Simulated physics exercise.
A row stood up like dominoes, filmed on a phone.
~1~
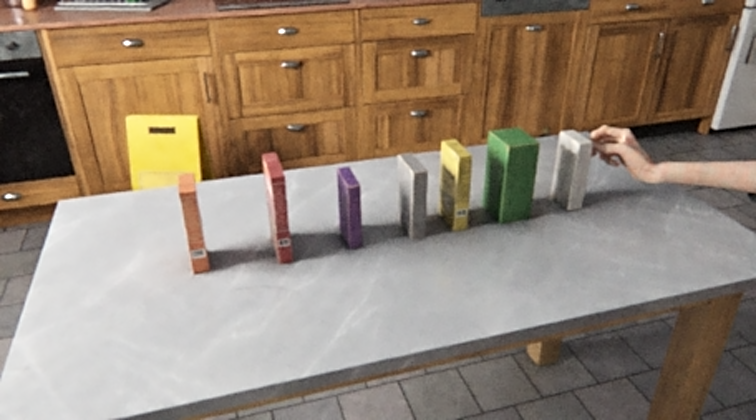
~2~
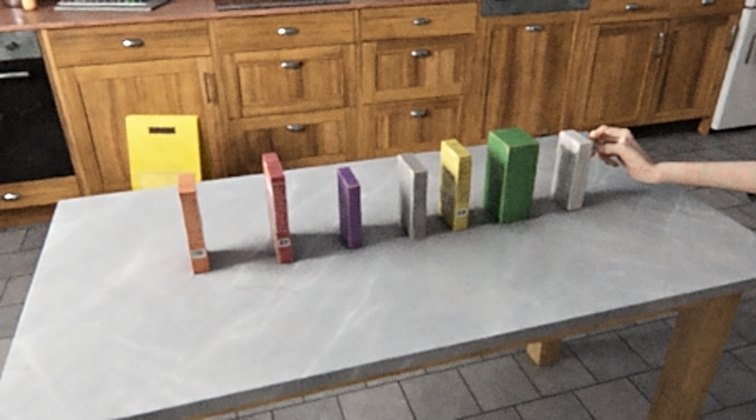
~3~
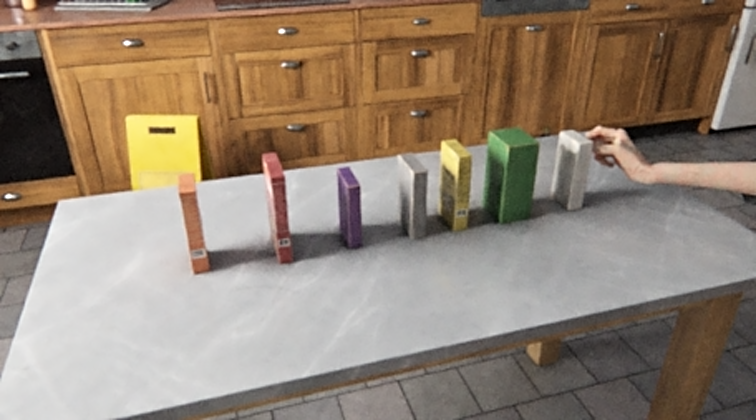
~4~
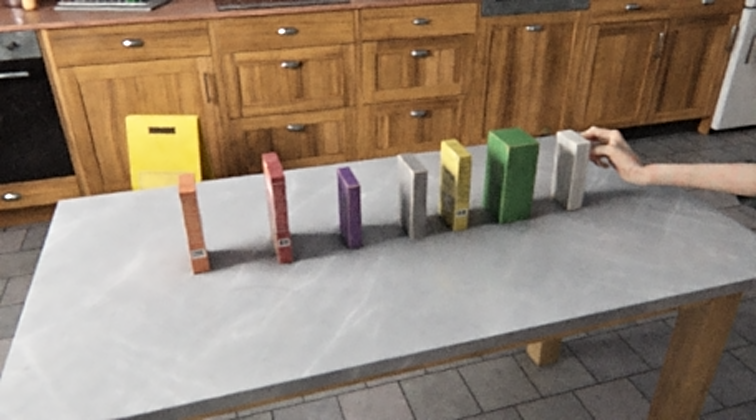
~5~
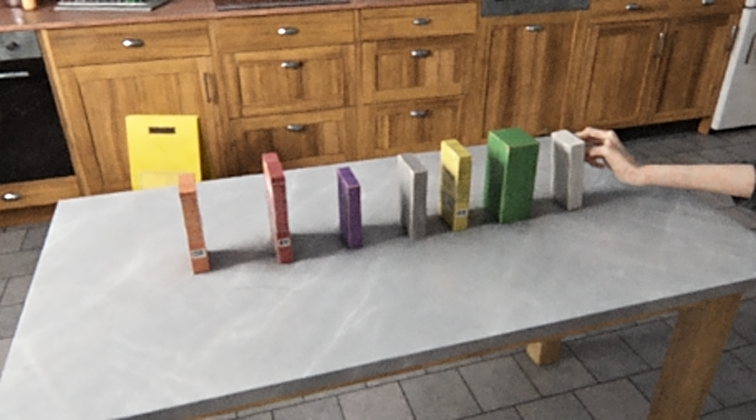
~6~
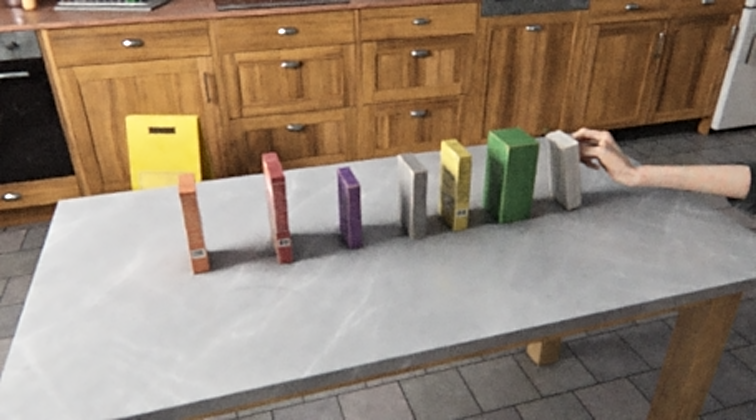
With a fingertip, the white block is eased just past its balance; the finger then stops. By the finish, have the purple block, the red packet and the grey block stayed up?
Purple block: Yes, still up; red packet: Yes, still up; grey block: Yes, still up.
Then, 0.20 s later than the last frame, white block 32° over.
Then, 0.40 s later than the last frame, white block 38° over.
When it is over, all 5 as before. End places, in pixels of the last picture, purple block near (349, 208), red packet near (277, 208).
